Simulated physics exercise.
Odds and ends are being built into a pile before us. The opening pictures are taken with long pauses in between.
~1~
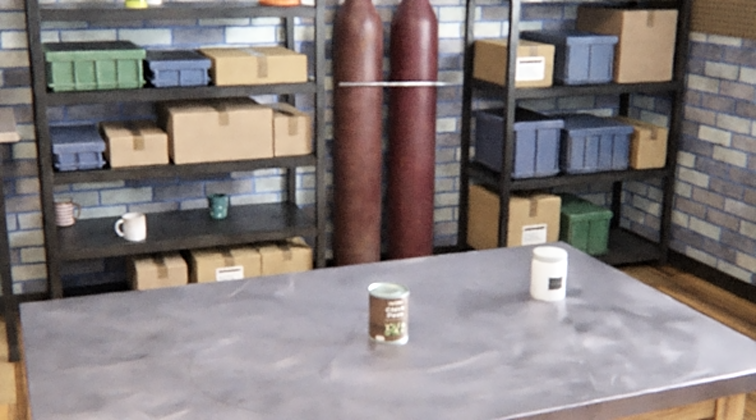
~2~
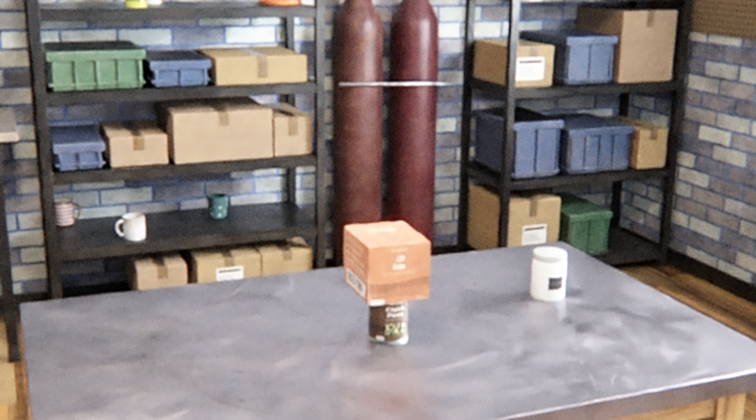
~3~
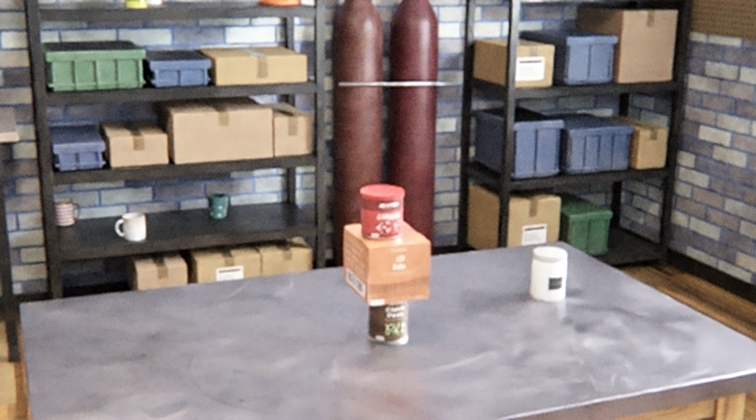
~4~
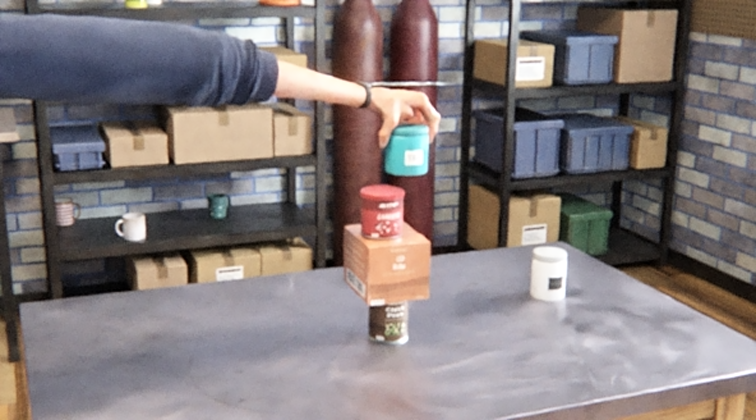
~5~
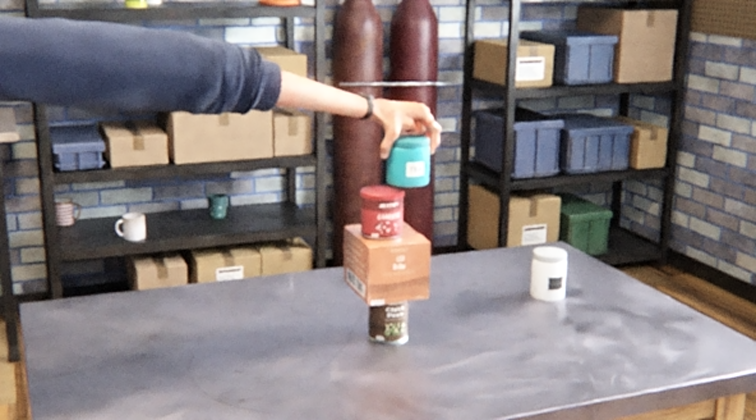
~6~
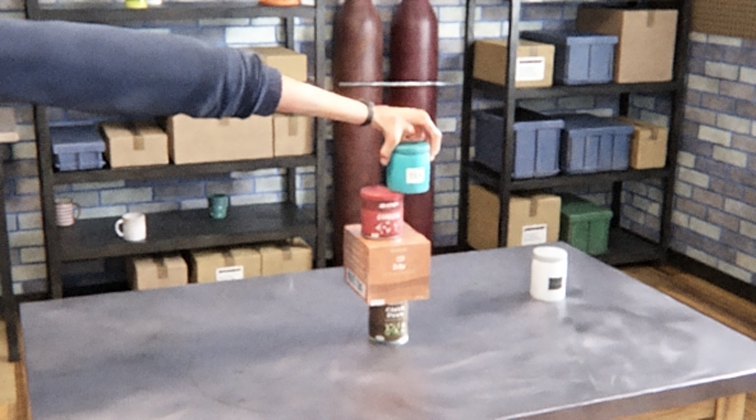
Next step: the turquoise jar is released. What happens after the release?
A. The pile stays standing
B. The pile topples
The answer is B.
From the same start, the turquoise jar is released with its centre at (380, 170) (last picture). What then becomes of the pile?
Outcome: The pile is still standing.
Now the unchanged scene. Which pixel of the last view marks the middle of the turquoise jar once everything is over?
Around (579, 293).
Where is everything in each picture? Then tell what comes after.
In the first picture, the last thing is not in view yet; white jar (549, 274).
In the second picture, the last thing is not in view yet; orange box (386, 261).
In the third picture, the last thing is not in view yet; white jar (549, 274).
In the fourth picture, still above its spot; turquoise jar (406, 149); orange box (386, 261).
In the fifth picture, still above its spot; turquoise jar (408, 160); white jar (549, 274).
In the sixth picture, set down, still held; turquoise jar (408, 166); orange box (386, 261).
Then, 0.40 s on from there, turquoise jar now fallen.
Then, 0.60 s on from there, things are still on the move.
Then, 0.90 s on from there, as before.
In the end, fallen, turquoise jar; the other 4 unmoved. At the end, from the last picture's camera, turquoise jar near (579, 293). The pile comes apart.
